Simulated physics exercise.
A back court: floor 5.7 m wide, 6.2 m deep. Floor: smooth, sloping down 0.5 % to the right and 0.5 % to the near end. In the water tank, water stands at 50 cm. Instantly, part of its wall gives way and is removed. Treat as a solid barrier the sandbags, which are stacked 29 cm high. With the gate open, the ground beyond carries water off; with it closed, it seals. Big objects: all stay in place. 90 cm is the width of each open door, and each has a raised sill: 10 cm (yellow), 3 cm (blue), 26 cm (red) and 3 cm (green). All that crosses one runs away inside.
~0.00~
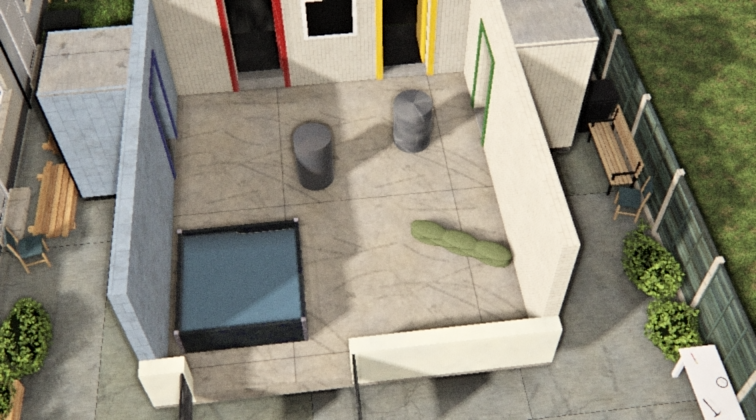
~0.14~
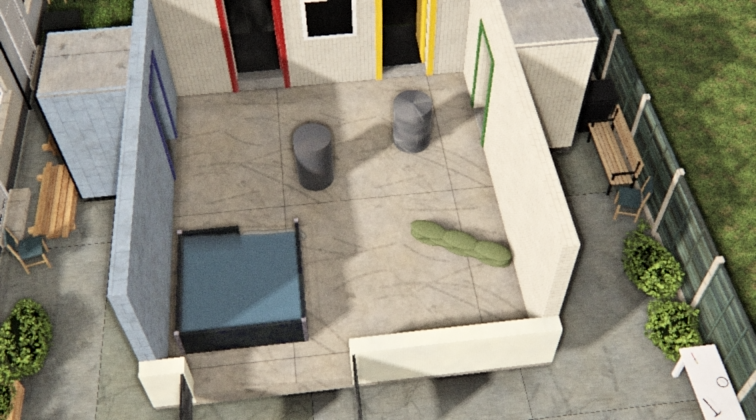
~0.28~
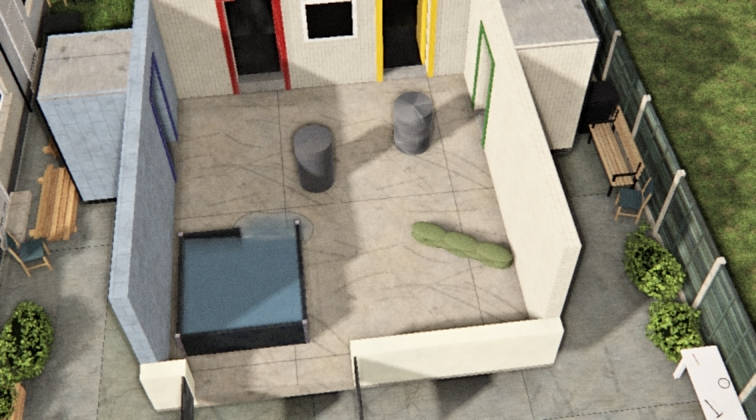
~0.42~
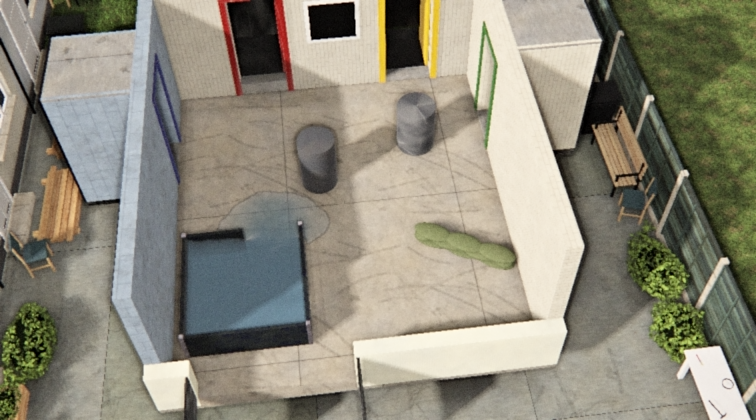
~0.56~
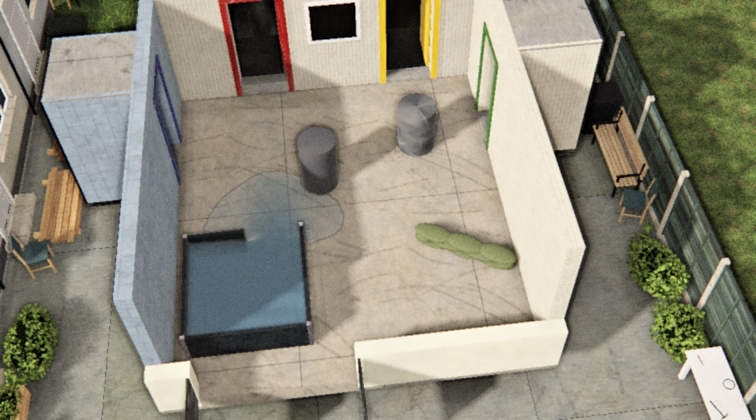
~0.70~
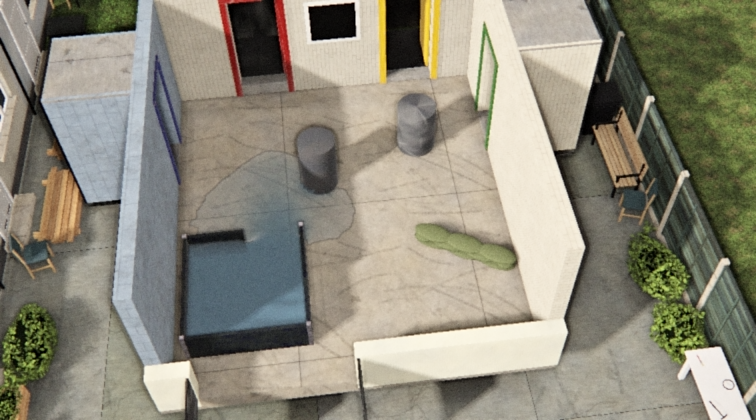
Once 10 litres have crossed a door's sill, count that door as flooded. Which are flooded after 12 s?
Outcome: Yellow door: Lags behind the figure, blue door: Outstrips the figure, red door: Lags behind the figure, green door: Outstrips the figure.
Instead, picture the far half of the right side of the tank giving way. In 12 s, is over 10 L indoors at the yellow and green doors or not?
Yellow: Within limit; green: Beyond limit.
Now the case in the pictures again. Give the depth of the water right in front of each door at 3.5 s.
You'd get yellow at 3 cm, blue at 8 cm, red at 16 cm, and green at 4 cm.
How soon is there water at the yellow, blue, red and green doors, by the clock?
Yellow 2.8 s, blue 1.5 s, red 1.3 s, green 2.8 s.
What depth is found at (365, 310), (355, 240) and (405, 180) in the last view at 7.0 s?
Approximately 0, 0 and 3 centimetres, going through them in turn.
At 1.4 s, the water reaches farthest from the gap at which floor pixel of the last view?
I'd put it near pixel (301, 92) of the last picture.
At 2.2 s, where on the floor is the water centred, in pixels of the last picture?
Near (264, 240).
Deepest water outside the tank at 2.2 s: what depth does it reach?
Some 25 cm deep.
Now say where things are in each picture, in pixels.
In the first frame, the water tank at (240, 277) is whole and still, 50 cm deep.
In the second frame, water pours out on the water tank's far side and has run 0.5 m, to a hidden place; typically 9 cm deep outside, 50 cm at the water tank's back.
In the third frame, water pours out on the water tank's far side and has run 0.8 m, to (244, 221); typically 8 cm deep outside, 50 cm at the water tank's back.
In the fourth frame, water pours out on the water tank's far side and has run 1.2 m, to (256, 197); typically 6 cm deep outside, 50 cm at the water tank's back.
In the fifth frame, water pours out on the water tank's far side and has run 1.7 m, to (280, 175); typically 5 cm deep outside, 50 cm at the water tank's back.
In the sixth frame, water pours out on the water tank's far side and has run 2.2 m, to (281, 155); typically 4 cm deep outside, 48 cm at the water tank's back.
After 1.4 s water covers 25 % of the floor and is deepest (30 cm) near (311, 197); yellow door not reached, blue door not reached, red door 2 cm at the sill, 0 L in, green door not reached.
After 2.2 s water covers 40 % of the floor and is deepest (25 cm) near (311, 197); yellow door not reached, blue door 5 cm at the sill, 1 L in, red door 19 cm at the sill, 0 L in, green door not reached.
After 3.5 s water covers 50 % of the floor and is deepest (20 cm) near (238, 104); yellow door 3 cm at the sill, 0 L in, blue door 8 cm at the sill, 9 L in, red door 16 cm at the sill, 0 L in, green door 4 cm at the sill, 2 L in.
After 7.0 s water covers 65 % of the floor and is deepest (12 cm) near (466, 90); yellow door 4 cm at the sill, 0 L in, blue door 6 cm at the sill, 53 L in, red door 9 cm at the sill, 0 L in, green door 10 cm at the sill, 27 L in.
After 12.0 s water covers 85 % of the floor and is deepest (10 cm) near (482, 150); yellow door 7 cm at the sill, 0 L in, blue door 3 cm at the sill, 68 L in, red door 5 cm at the sill, 0 L in, green door 6 cm at the sill, 91 L in.
